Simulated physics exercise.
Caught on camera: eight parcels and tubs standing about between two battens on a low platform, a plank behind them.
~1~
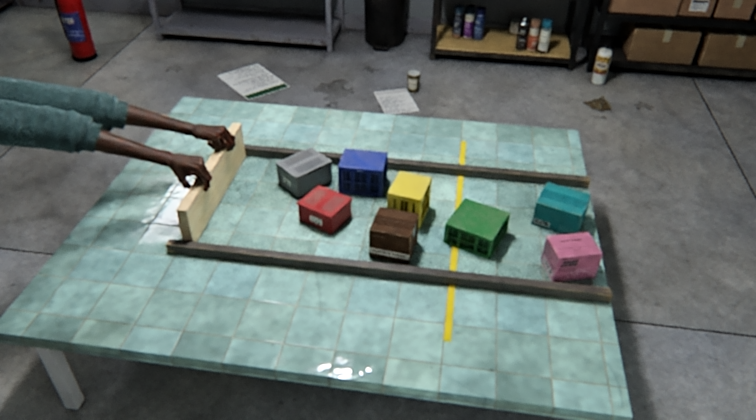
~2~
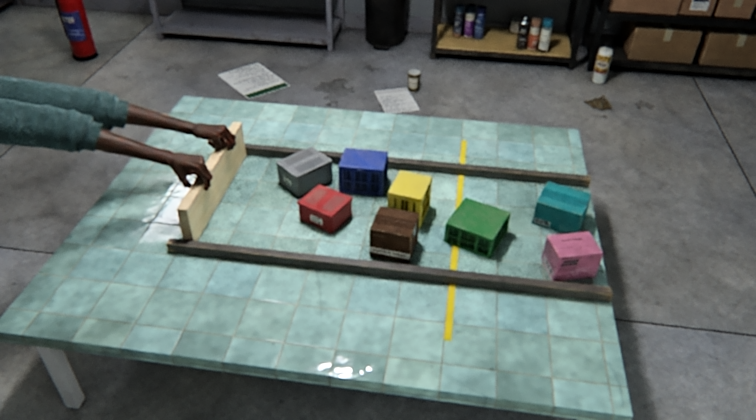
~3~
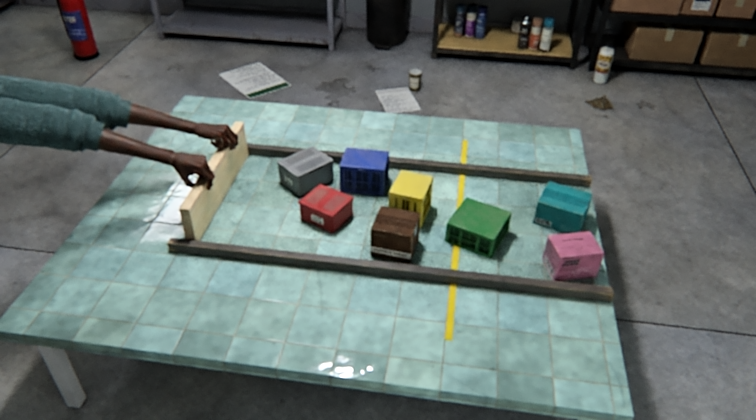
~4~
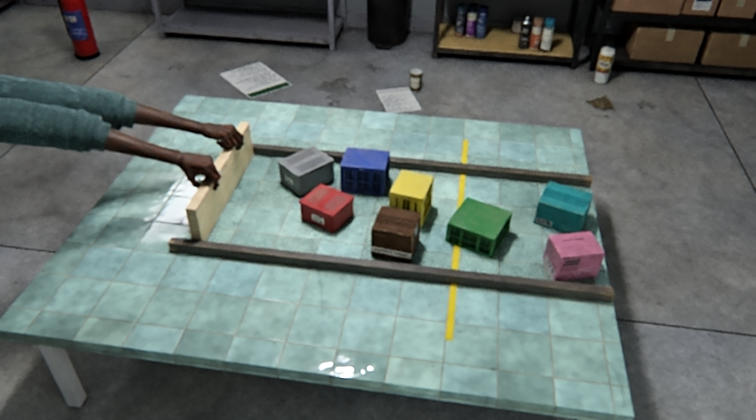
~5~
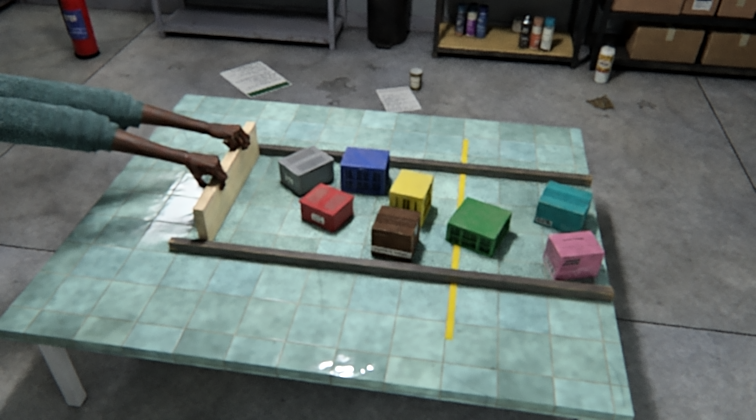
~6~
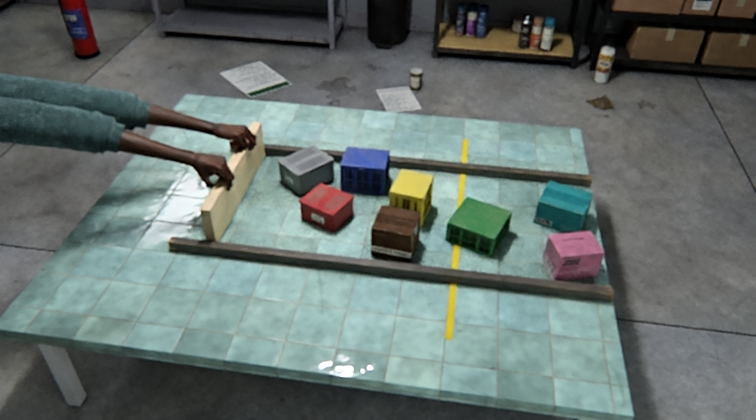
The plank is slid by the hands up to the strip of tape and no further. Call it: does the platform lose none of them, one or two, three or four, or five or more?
It loses none.
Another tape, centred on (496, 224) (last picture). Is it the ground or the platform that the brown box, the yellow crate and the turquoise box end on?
The brown box stays put. The yellow crate stays put. The turquoise box ends up down.
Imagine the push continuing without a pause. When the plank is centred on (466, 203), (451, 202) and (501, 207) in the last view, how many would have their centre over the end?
The counts: 0, 0 and 2.
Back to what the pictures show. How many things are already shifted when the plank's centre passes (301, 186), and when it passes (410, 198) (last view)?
2 at one spot and 6 at the other.
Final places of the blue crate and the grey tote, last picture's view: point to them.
Near (520, 181) and (480, 181).
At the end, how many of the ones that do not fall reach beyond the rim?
The number would be 0.
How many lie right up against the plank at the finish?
Looks like 3 of them, all told.
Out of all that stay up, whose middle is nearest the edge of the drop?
That would be the pink box.
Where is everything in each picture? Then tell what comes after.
In the first picture, pink box (571, 257); turquoise box (561, 209); green crate (477, 228); plank (215, 180); tape (457, 222).
In the second picture, turquoise box (562, 208); red tote (326, 209).
In the third picture, green crate (478, 227); blue crate (365, 171).
In the fourth picture, pink box (573, 256); yellow crate (411, 199).
In the fifth picture, turquoise box (563, 208); grey tote (307, 171).
In the sixth picture, pink box (573, 256); turquoise box (563, 208); green crate (479, 226); plank (236, 180); tape (459, 220).
Soon after, none off yet; pink box at rest near (573, 256); turquoise box at rest near (563, 208); green crate at rest near (479, 226).
Then, none off yet; pink box at rest near (573, 256); turquoise box at rest near (563, 208); green crate moving near (481, 227).
At rest, the number that fall off is zero.
